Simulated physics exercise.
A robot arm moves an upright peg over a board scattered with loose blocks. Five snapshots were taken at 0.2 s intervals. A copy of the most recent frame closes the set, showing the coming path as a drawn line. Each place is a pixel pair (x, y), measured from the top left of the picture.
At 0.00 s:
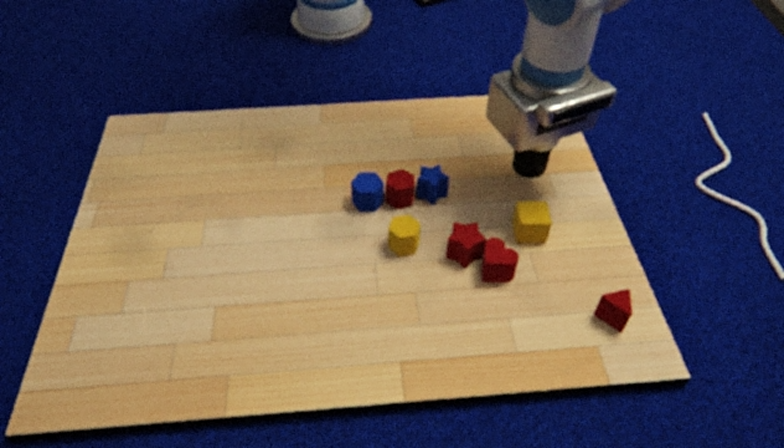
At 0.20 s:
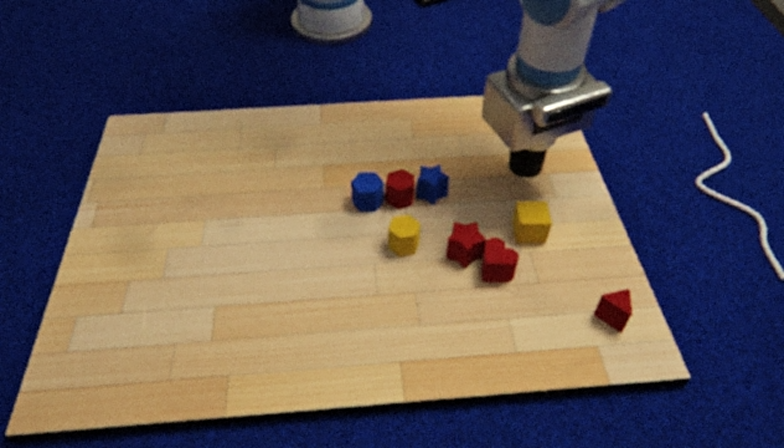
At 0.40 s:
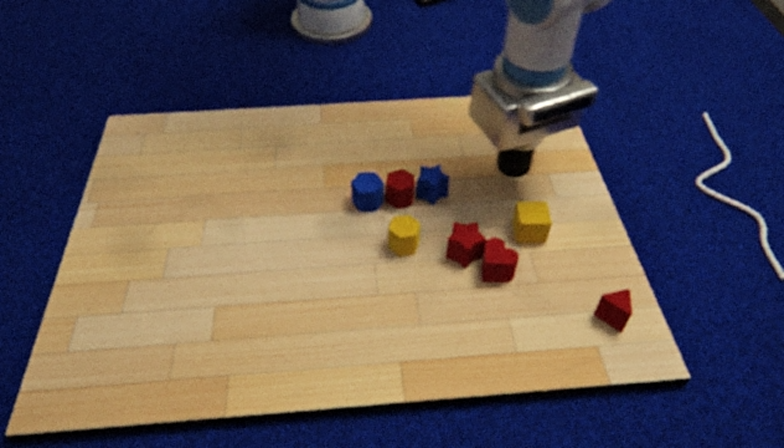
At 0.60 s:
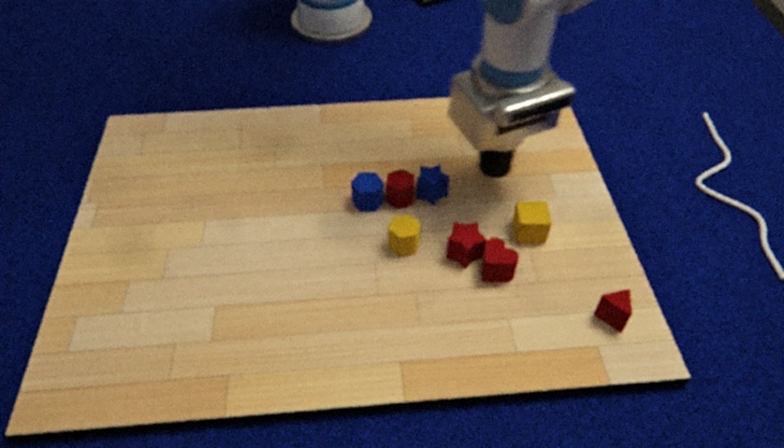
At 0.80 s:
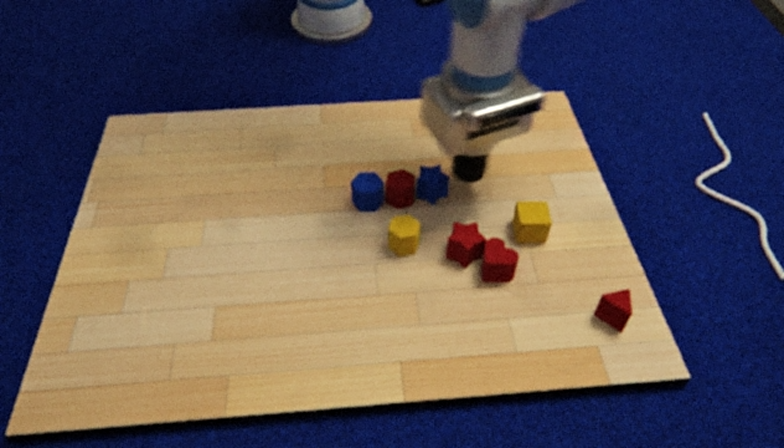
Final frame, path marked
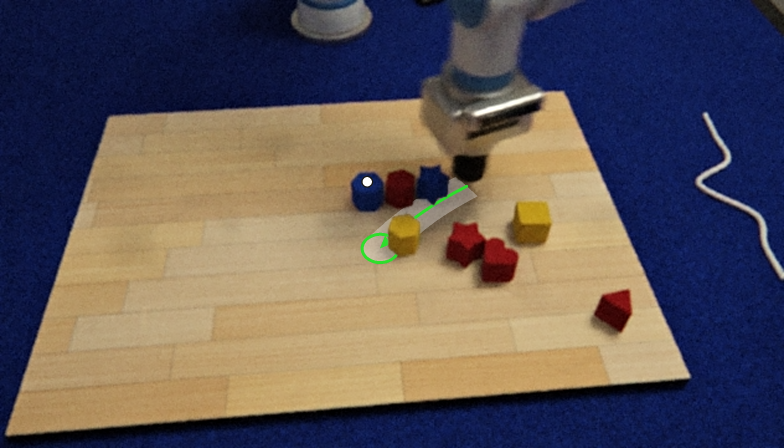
The footage shows a robot arm holding a dark peg above a wooden board scattered with red, blue and yellow blocks. The arm moves left, bringing the peg close to the blue star block, while the blocks stay still.
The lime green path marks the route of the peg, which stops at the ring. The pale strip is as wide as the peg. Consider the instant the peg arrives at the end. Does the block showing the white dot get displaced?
Yes, I think so.
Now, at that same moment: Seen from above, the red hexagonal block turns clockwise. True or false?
That is false.
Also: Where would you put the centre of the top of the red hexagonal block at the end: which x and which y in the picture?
Answer: (371, 176).
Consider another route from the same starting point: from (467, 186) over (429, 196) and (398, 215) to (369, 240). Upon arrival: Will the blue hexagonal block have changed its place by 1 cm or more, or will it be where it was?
Shifted.
The line goes from (467, 186) by way of (436, 203) and (408, 224) to (380, 248); the dot is on the blue hexagonal block.
What follows on the original path. One third of the way, peg at (437, 189); blue hexagonal block at (352, 185); red hexagonal block at (380, 181), turned 30° anticlockwise; blue star block at (409, 179), turned 40° clockwise.
Two thirds of the way, peg at (408, 210); blue hexagonal block at (346, 186); red hexagonal block at (371, 176), turned 35° anticlockwise; yellow hexagonal block at (402, 230); blue star block at (398, 183), turned 95° clockwise.
At the end, peg at (380, 234); blue hexagonal block at (346, 186); red hexagonal block at (371, 176), turned 35° anticlockwise; yellow hexagonal block at (393, 254), turned 80° anticlockwise; blue star block at (398, 183), turned 95° clockwise; red star block unmoved.
